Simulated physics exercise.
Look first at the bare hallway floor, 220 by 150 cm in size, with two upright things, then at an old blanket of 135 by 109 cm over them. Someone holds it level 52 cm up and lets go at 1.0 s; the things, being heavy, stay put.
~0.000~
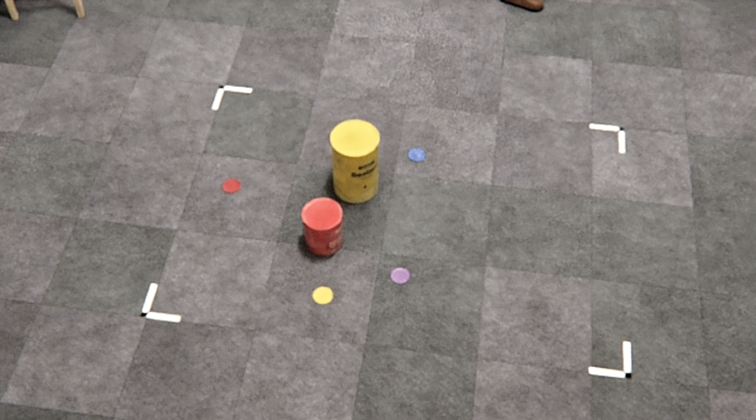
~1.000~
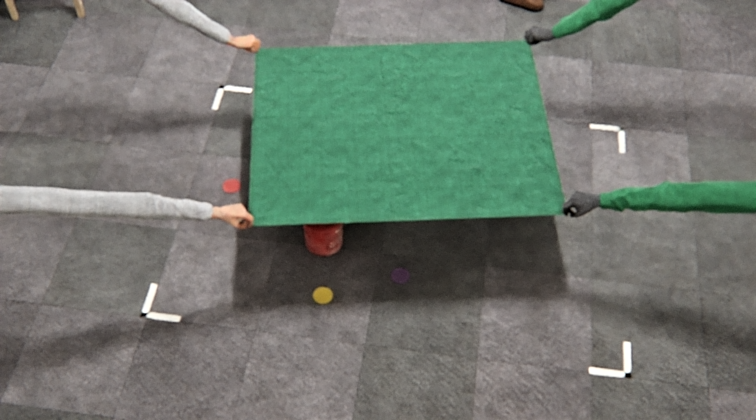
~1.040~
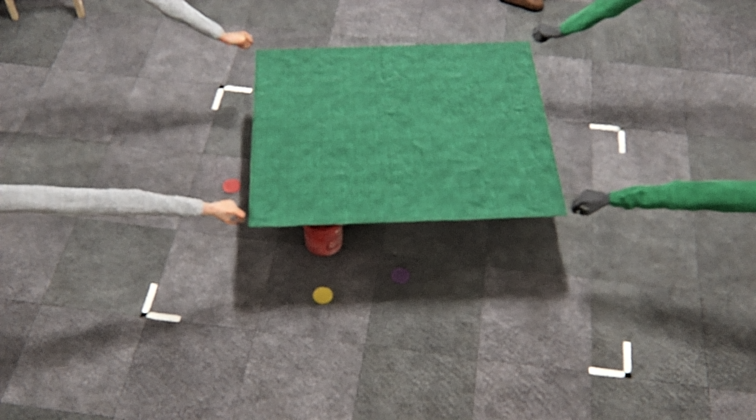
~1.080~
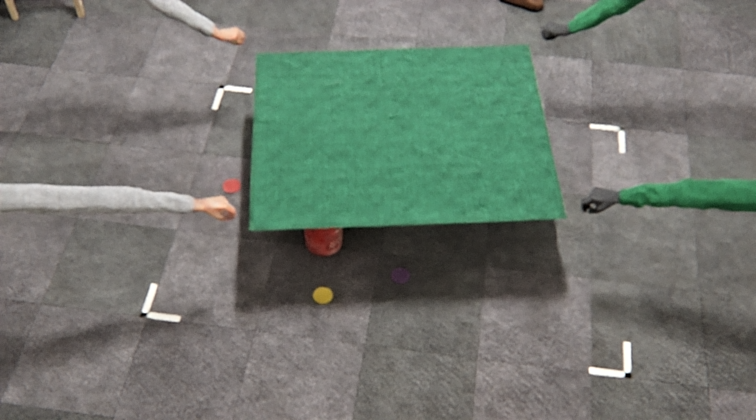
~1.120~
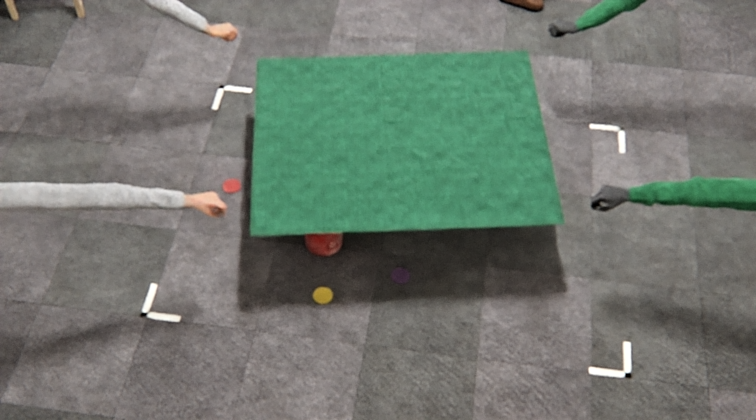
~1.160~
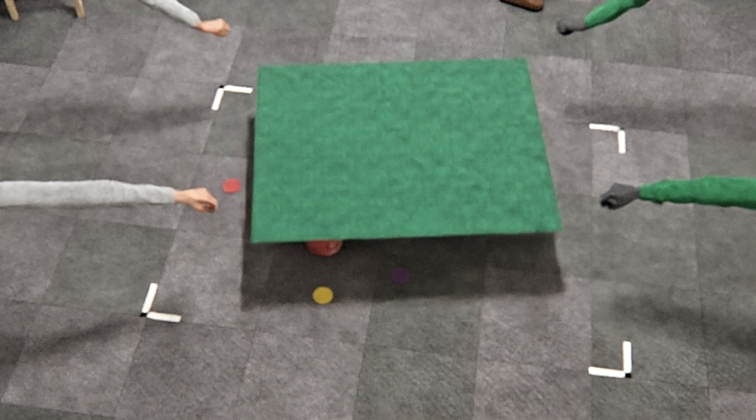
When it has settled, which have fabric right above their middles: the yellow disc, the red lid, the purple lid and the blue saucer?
Result: Yellow disc stays uncovered, red lid stays uncovered, purple lid still shows, blue saucer ends under the cloth.
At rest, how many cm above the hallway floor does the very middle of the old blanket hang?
Height: Approx. 30 cm.
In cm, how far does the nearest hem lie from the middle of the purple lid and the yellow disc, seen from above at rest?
6 cm and 10 cm.
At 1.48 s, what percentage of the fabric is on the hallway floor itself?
Around 20 percent, give or take.
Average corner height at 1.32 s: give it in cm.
On average the corners sit about 10 cm above the surface.
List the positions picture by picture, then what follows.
Yellow disc (323, 295); red lid (232, 186); purple lid (400, 275); blue saucer (417, 155); yellow bin (355, 138), 36 cm tall; red bucket (322, 214), 21 cm tall, in the first frame.
Old blanket corners (248, 226) (256, 49) (530, 40) (568, 214); highest point 52 cm, lowest 52 cm, in the second frame.
Old blanket corners (249, 228) (256, 50); highest point 51 cm, lowest 51 cm, in the third frame.
Old blanket corners (249, 231) (256, 54); highest point 49 cm, lowest 49 cm, in the fourth frame.
Old blanket corners (250, 236) (257, 59); highest point 46 cm, lowest 45 cm, in the fifth frame.
Old blanket corners (251, 243) (258, 67) (526, 59) (563, 231); highest point 41 cm, lowest 40 cm, in the sixth frame.
After 1.3 s, 0 % of it is down, spanning 141 by 125 cm, above purple lid, blue saucer.
After 1.5 s, 20 % of it is down, spanning 118 by 119 cm, above blue saucer.
After 1.6 s, 25 % of it is down, spanning 120 by 120 cm, above blue saucer.
After 1.8 s, 25 % of it is down, spanning 120 by 120 cm, above blue saucer.
After 3.3 s, 25 % of it is down, spanning 116 by 120 cm, above blue saucer.
